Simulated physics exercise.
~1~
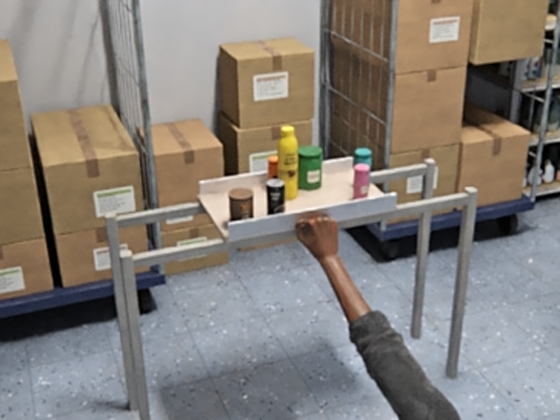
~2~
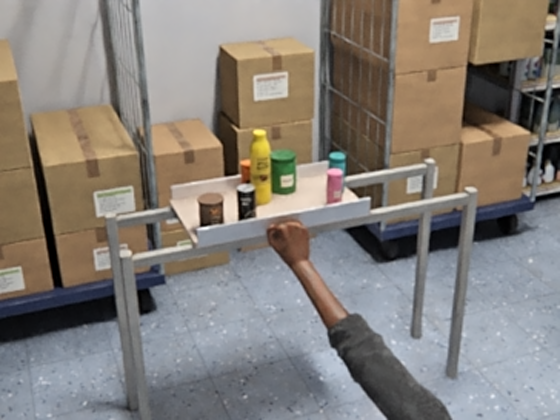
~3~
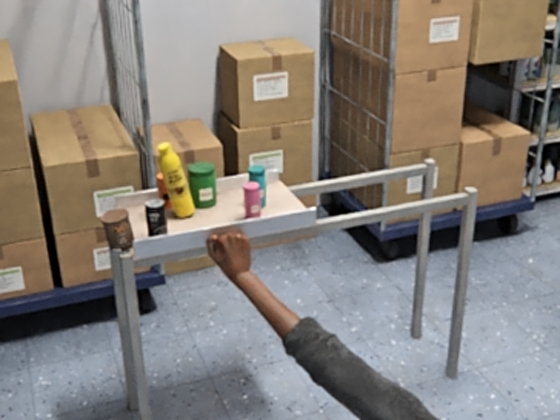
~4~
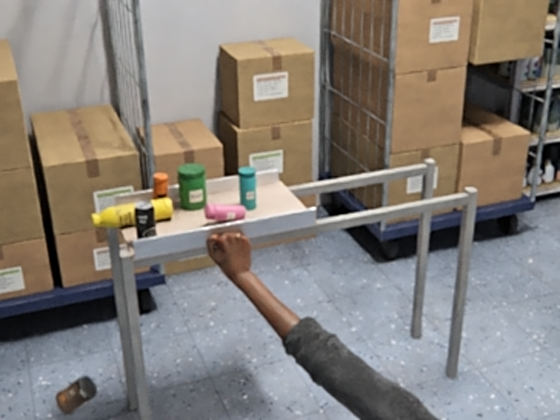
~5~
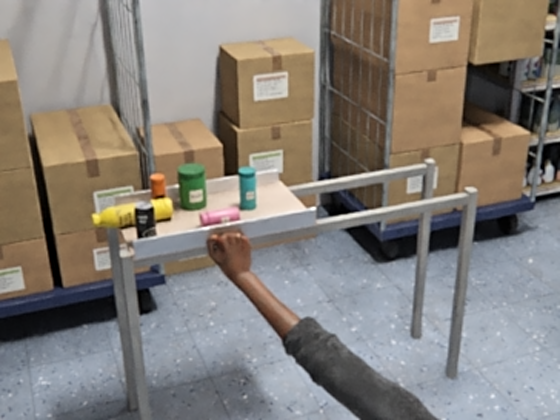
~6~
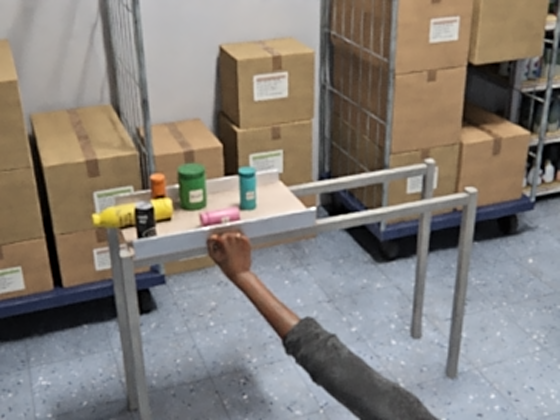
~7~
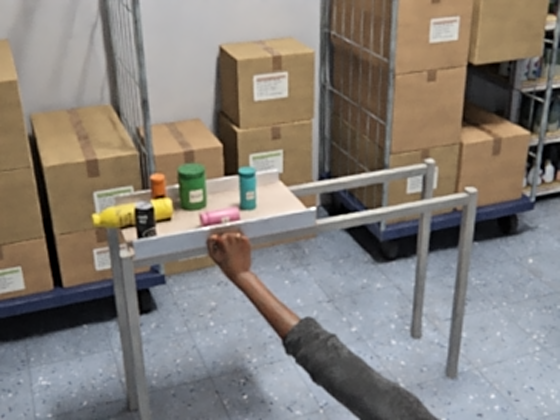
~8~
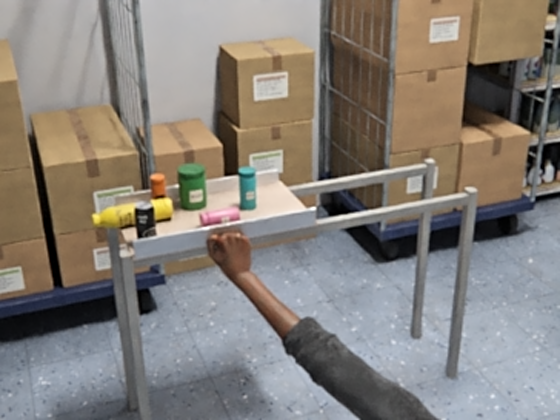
A tray of seven mixed containers slides left along metal runners, pushed by a hand, and stops at the left end; the brown tin tips off and falls to the floor, while the yellow bottle and pink shaker topple and stay on the tray with four upright items.
